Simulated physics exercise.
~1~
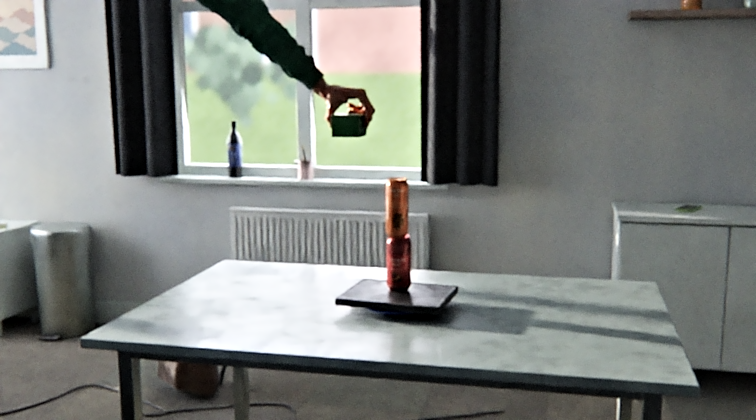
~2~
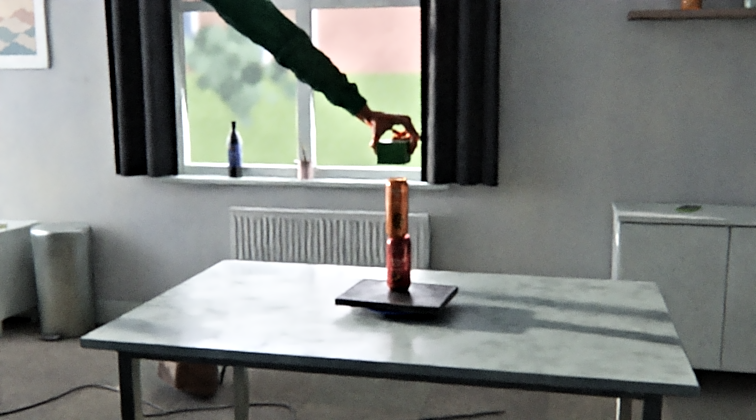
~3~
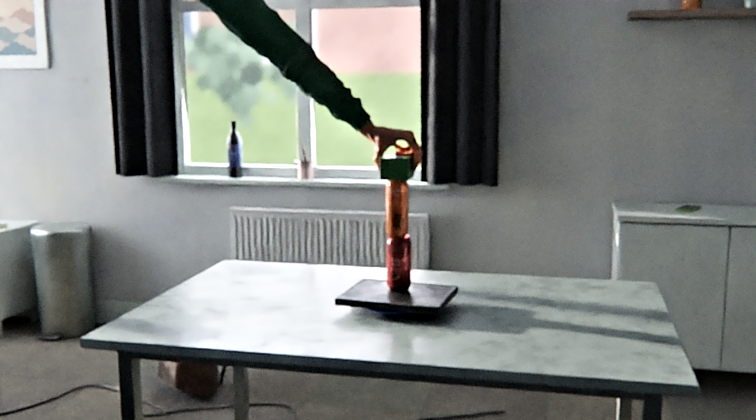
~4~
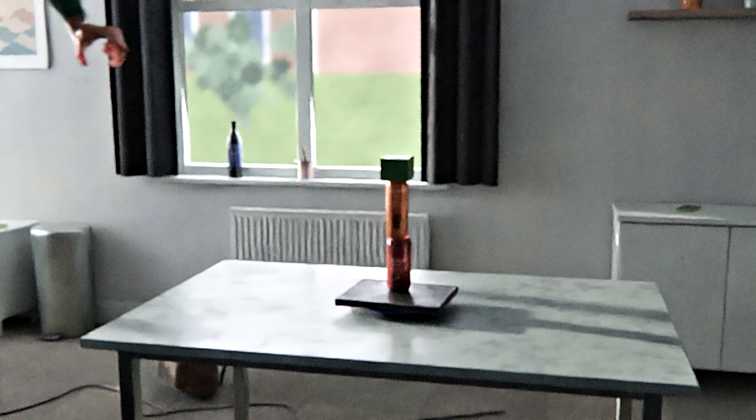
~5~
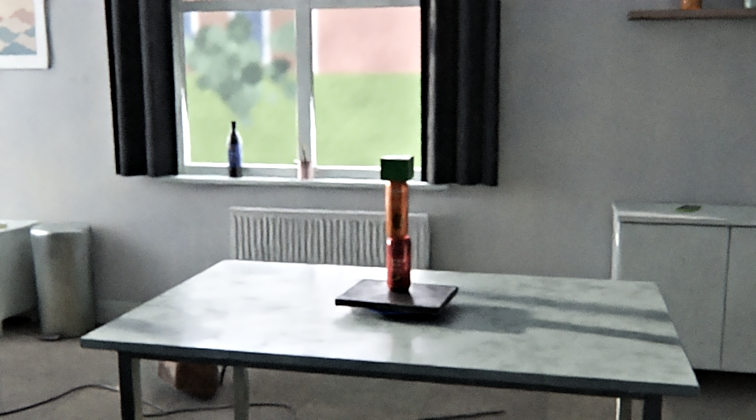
In a grey-walled room with a dark-curtained window, a still, level view looks across a pale table. Near its middle, a flat black tray sits on a barely visible base, carrying a red can with an orange can stacked on top. A hand in a green sleeve reaches in from the upper left, holding a small green block. It moves the block right and down, then lowers it onto the orange can. The hand lets go and draws back to the left, out of view. The green block stays on top, and the whole pile remains standing, balanced and still.
